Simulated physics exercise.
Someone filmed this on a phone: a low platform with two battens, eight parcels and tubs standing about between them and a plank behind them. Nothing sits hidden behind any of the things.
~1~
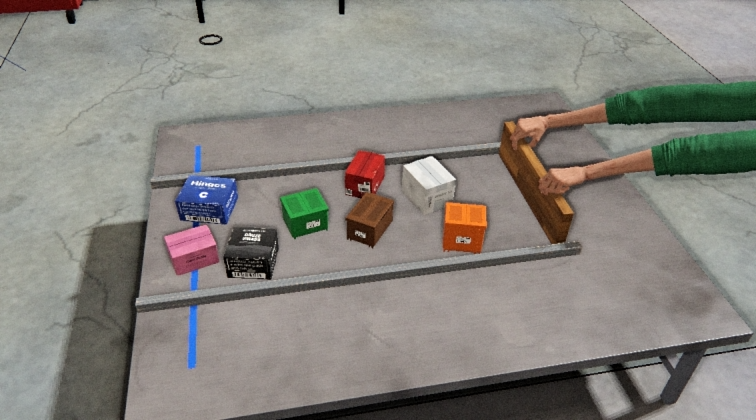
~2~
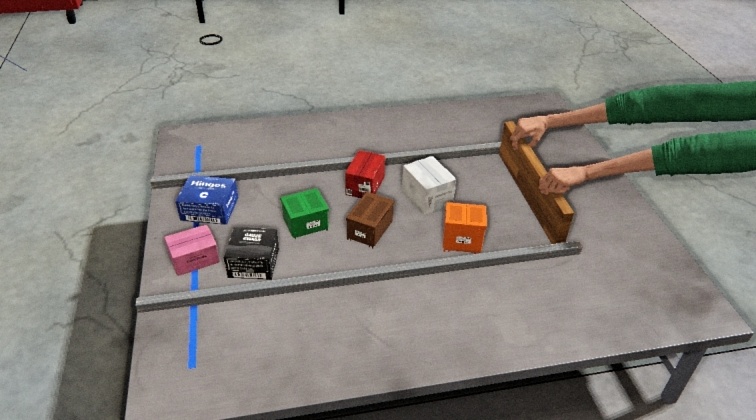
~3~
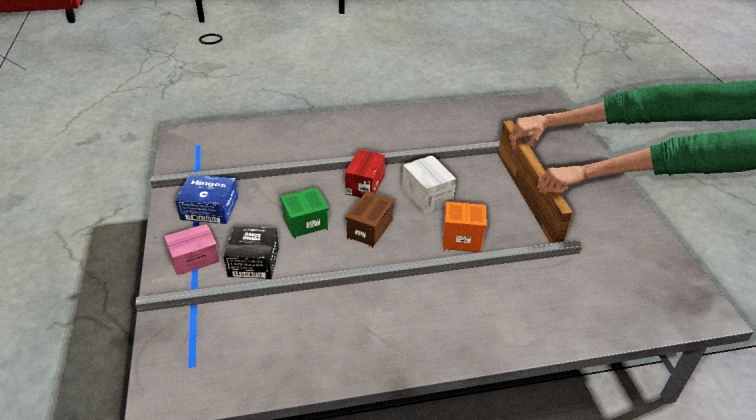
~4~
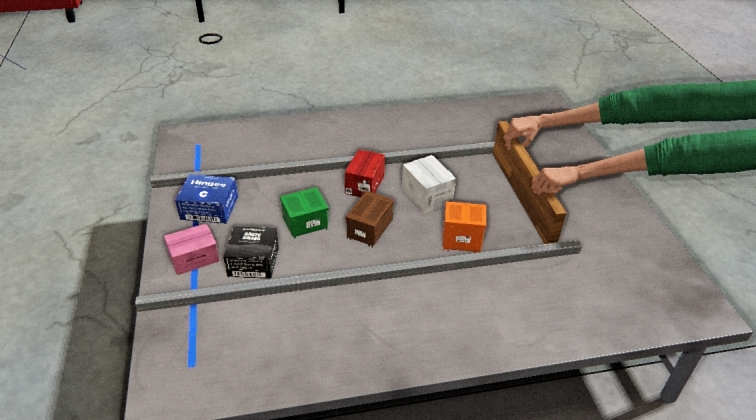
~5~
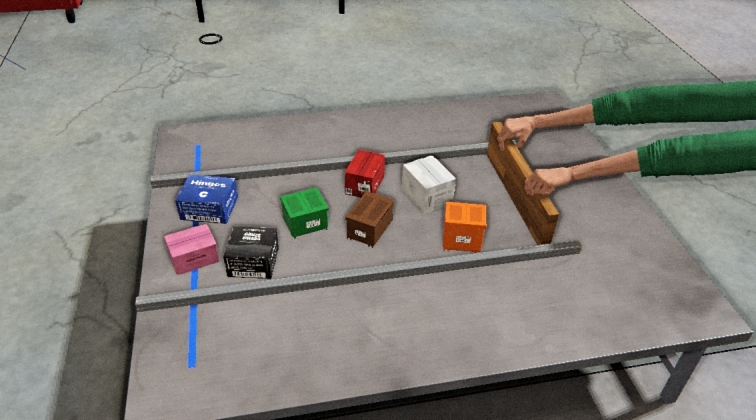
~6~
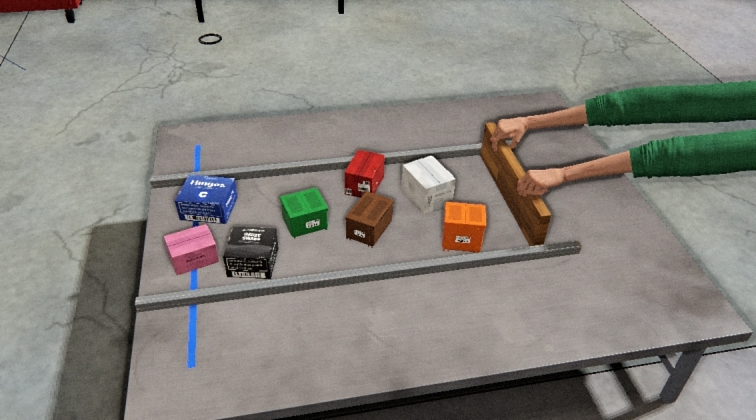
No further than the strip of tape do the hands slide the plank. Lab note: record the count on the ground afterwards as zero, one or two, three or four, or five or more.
It ends with three or four down.
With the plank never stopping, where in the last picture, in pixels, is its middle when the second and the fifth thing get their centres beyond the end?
First around (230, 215), then around (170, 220).
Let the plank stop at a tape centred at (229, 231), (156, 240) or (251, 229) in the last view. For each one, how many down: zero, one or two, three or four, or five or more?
One to two; at least five; either one or two.
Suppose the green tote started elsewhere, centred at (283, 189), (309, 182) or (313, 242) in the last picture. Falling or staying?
Results in order: Over the edge; over the edge; over the edge.
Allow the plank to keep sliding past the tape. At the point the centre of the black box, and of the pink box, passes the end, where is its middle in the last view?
I reckon its middle sits around (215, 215) and then around (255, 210).
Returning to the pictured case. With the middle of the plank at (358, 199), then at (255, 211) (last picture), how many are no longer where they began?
5 and 8.
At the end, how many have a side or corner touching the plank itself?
It touches 4.
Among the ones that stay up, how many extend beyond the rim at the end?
That'd be 0.
Soon after, none off yet; pink box at rest near (192, 249); blue box at rest near (207, 199); black box at rest near (252, 252).
Then, none off yet; pink box moved a little near (174, 253); blue box at rest near (207, 199); black box moved about its own width near (223, 261).
By the end, the number that fall off is three or four; fallen, green tote, black box, blue box and pink box.
